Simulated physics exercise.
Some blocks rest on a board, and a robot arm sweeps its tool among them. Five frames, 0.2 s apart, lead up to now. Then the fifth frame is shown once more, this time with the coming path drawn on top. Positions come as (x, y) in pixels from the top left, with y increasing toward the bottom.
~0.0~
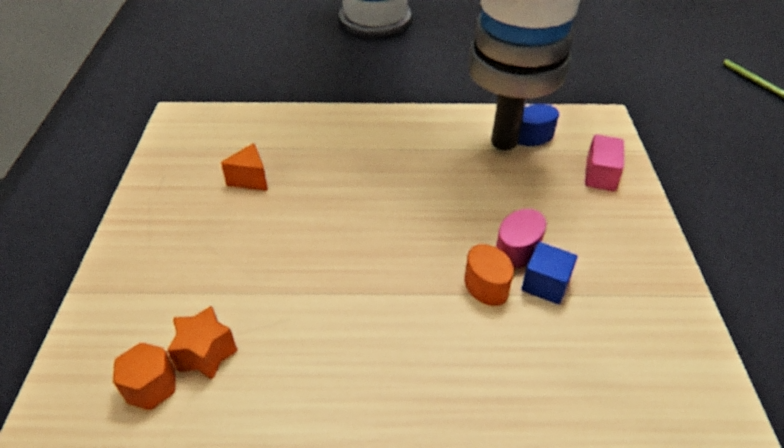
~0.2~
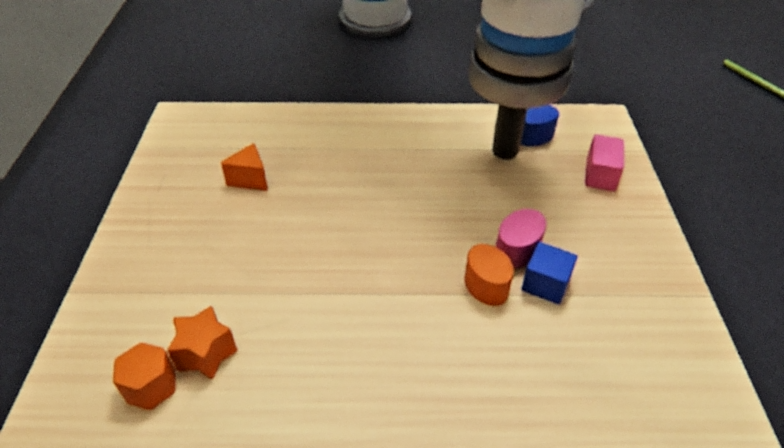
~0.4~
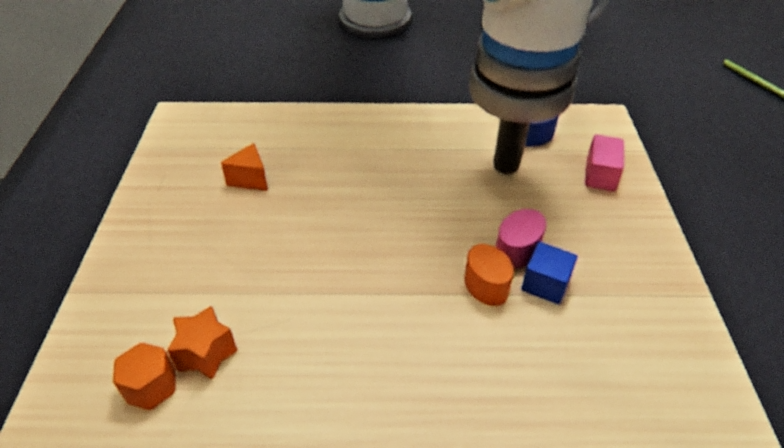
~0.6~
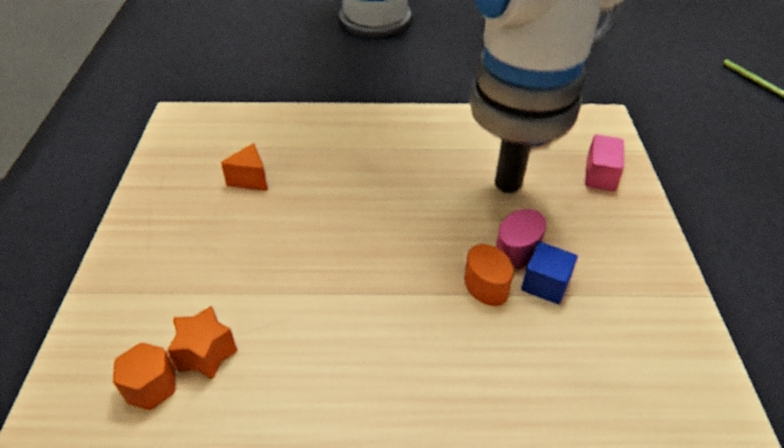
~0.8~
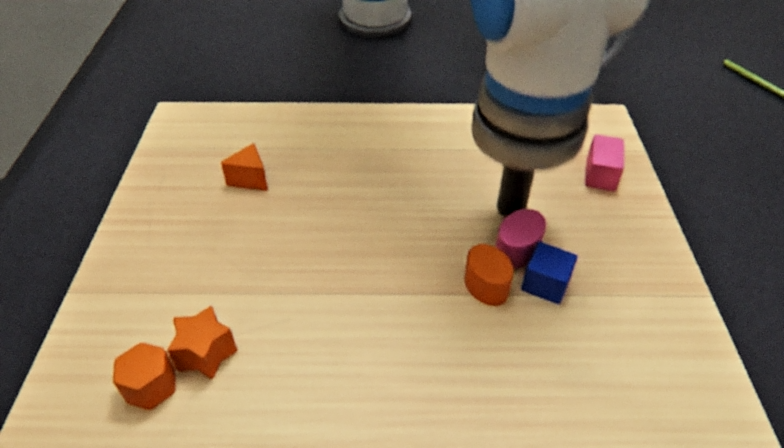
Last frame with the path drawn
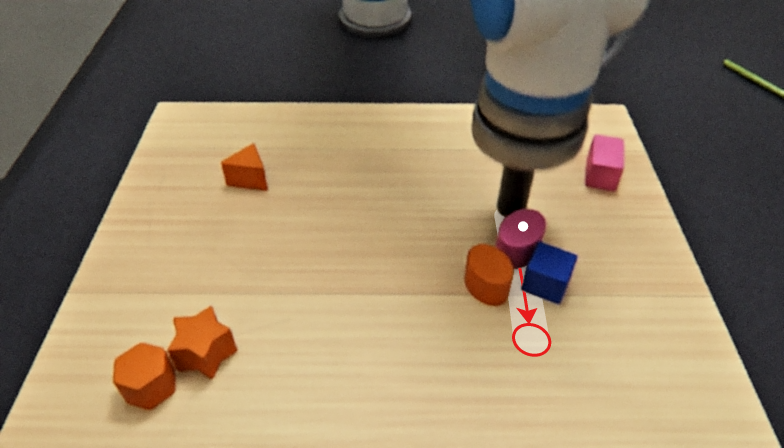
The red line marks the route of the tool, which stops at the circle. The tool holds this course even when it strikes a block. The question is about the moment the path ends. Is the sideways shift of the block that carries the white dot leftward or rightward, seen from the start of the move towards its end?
Displaced right.
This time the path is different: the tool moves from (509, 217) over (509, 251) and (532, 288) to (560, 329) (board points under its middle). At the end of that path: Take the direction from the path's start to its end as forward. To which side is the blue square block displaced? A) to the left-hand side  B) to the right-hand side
Correct choice: A.
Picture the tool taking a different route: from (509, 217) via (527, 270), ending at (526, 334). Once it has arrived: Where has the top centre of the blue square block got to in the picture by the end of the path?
Its top middle will sit at (575, 306).
The drawn path runs from (509, 217) directly to (532, 340); the dot is on the pink elliptical block.
What follows on the original path. One third of the way, tool (518, 246); orange elliptical block (478, 276), turned 30° clockwise; pink elliptical block (525, 261), turned 20° clockwise; blue square block (567, 286), turned 50° anticlockwise.
Two thirds of the way, tool (526, 287); orange elliptical block (472, 281), turned 45° clockwise; pink elliptical block (523, 304), turned 40° clockwise; blue square block (580, 307), turned 105° anticlockwise.
At the end, tool (534, 333); orange elliptical block (472, 281), turned 45° clockwise; pink elliptical block (511, 343), turned 95° clockwise; blue square block (581, 307), turned 105° anticlockwise.
